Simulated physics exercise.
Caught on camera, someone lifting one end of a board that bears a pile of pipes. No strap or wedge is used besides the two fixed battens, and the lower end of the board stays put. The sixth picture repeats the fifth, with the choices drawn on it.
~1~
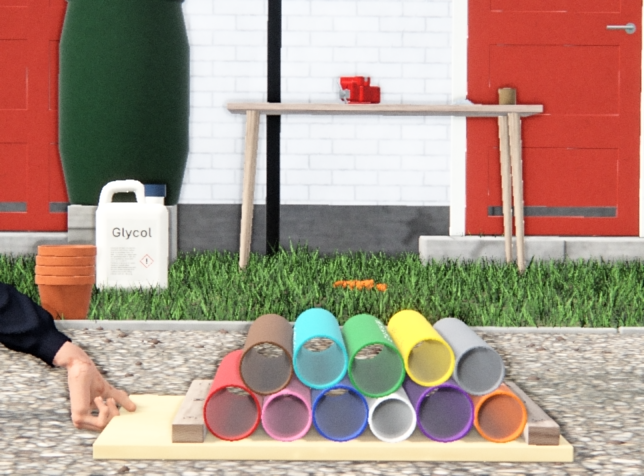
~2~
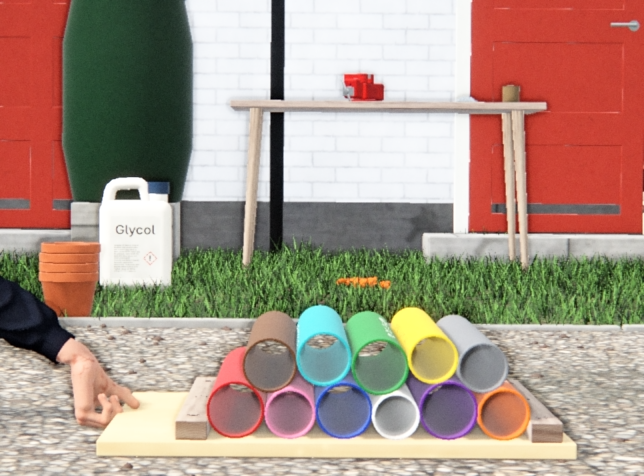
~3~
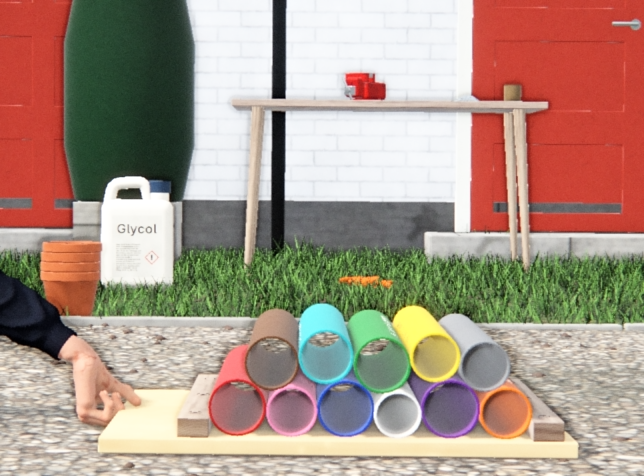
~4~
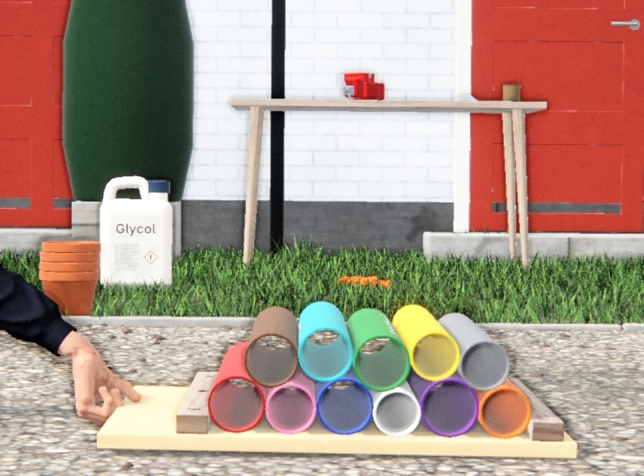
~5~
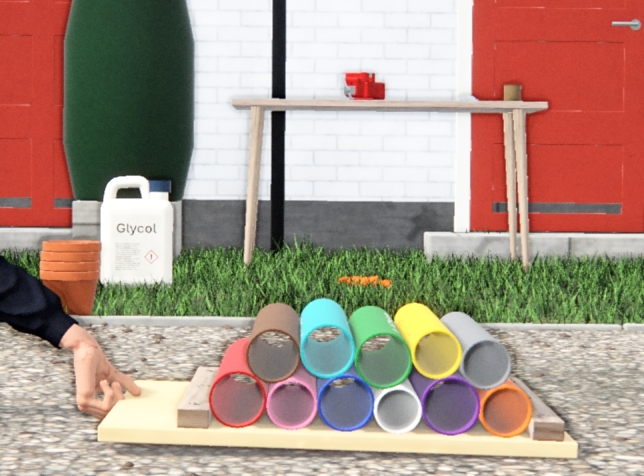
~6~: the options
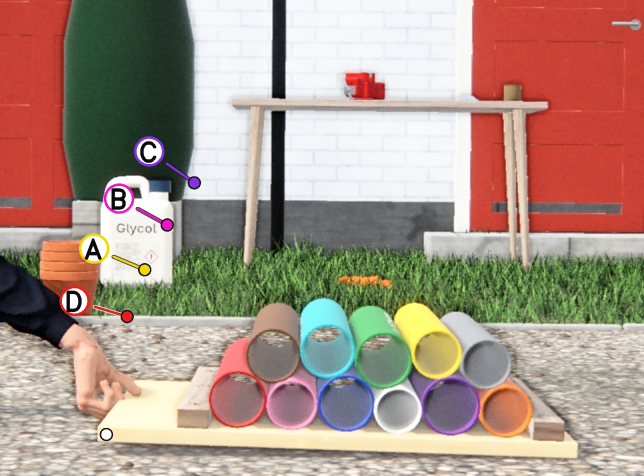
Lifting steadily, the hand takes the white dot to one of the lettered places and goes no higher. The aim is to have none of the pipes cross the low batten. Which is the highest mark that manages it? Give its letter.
D is the limit.
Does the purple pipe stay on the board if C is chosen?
The purple pipe: Yes.
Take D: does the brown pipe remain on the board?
Yes.
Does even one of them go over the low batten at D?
No, at D.
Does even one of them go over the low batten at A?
Yes, at A.
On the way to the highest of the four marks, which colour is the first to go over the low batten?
First is the grey one.
On the copy, A at (145, 270); B at (167, 225); C at (194, 183); D at (127, 316); the white dot at (106, 434).
On D. First, board at 13°.
Then, board at 16°.
Finally, board at 16°, none over the low batten.
By contrast, A five over the low batten; B five over the low batten; C five over the low batten.
